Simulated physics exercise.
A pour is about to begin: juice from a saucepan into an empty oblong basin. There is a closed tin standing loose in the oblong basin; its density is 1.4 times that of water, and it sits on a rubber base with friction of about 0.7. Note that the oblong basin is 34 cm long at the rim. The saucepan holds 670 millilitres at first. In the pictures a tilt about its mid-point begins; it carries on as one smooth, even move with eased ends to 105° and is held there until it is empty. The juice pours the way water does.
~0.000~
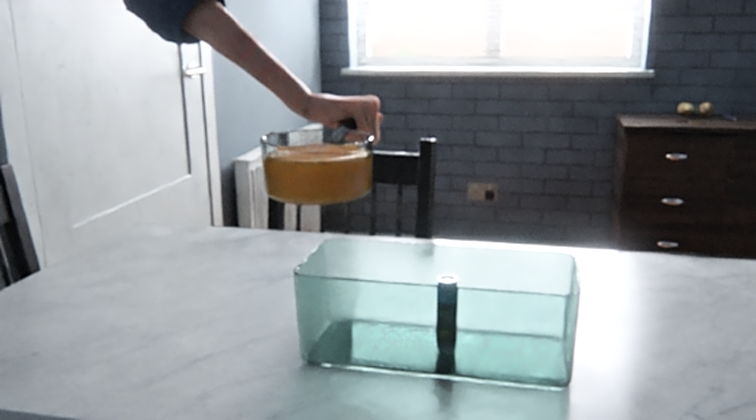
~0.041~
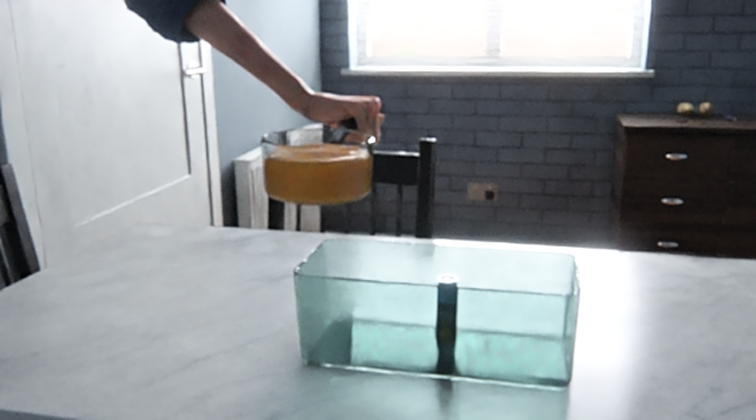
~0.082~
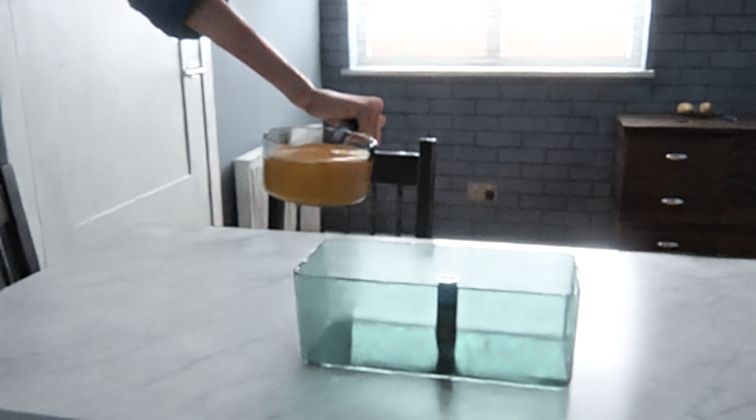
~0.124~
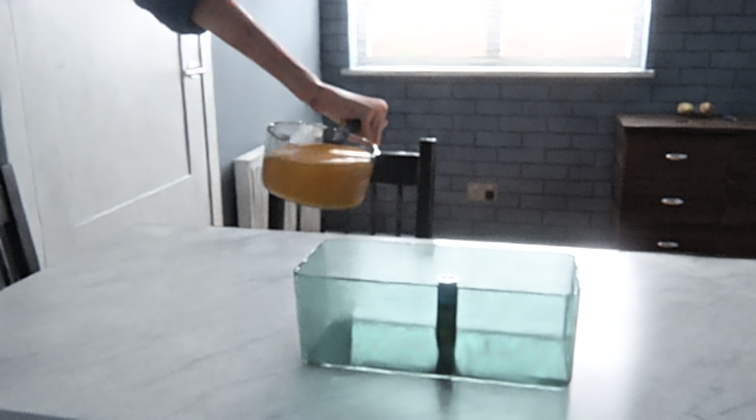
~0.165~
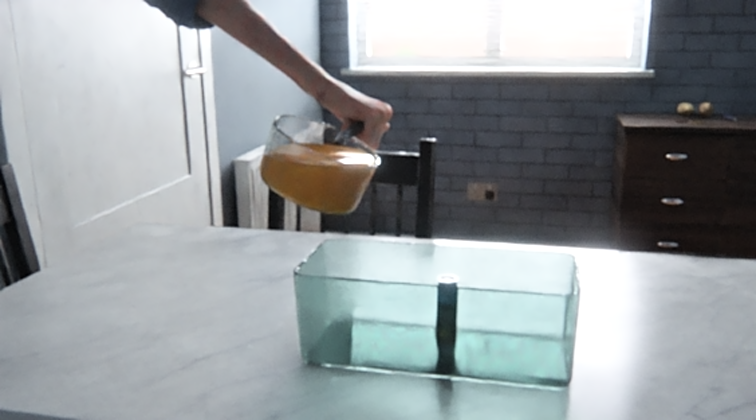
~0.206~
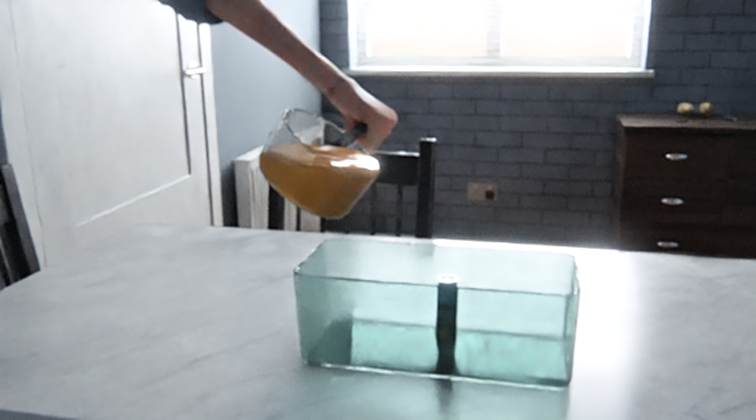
To begin with, a hand holds a clear saucepan of orange juice level above a table, up and to the left of a greenish oblong basin with a dark tin standing inside. The hand then tilts the saucepan, slowly at first and then more steeply, its right side dipping and its left side rising.
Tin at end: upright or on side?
Upright.
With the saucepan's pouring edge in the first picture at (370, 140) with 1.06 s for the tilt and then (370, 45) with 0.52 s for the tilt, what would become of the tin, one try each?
In the first try it remains standing; in the second it comes down.
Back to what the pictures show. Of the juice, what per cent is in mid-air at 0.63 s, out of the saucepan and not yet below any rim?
Around 5 percent of it is airborne.
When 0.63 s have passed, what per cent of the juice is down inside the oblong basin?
90 per cent or thereabouts.
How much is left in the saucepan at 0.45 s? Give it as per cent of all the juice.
Around 22 in a hundred.
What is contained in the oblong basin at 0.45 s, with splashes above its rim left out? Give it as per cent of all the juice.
The basin holds roughly 38 in a hundred parts at that moment.
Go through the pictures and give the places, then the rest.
It leans 0°; its right rim is at (370, 141); the juice meets the walls at (270, 151) and (369, 154); the oblong basin's rim runs from (310, 257) to (578, 275); the tin's top is at (448, 282), in the first frame.
It leans 2°; its right rim is at (371, 143); the juice meets the walls at (270, 151) and (370, 155), in the second frame.
It leans 6°; its right rim is at (373, 147); the juice meets the walls at (270, 150) and (371, 156), in the third frame.
It leans 14°; its right rim is at (375, 155); the juice meets the walls at (272, 149) and (373, 158), in the fourth frame.
It leans 24°; its right rim is at (376, 166); the juice meets the walls at (270, 149) and (376, 161), in the fifth frame.
It leans 36°; its right rim is at (375, 178); the juice meets the walls at (268, 147) and (374, 167); 2 per cent is over the edge, in the sixth frame.
By 0.45 s the tilt is 100° and 23 per cent is still to pour; the tin stands where it began.
By 0.63 s the tilt is 105° and 5 per cent is still to pour; the tin stands where it began.
By 0.82 s the tilt is 105° and 0 per cent is still to pour; the tin stands where it began.
By 1.02 s the tilt is 105° and 0 per cent is still to pour; the tin stands where it began.
At rest the tin stands where it began.
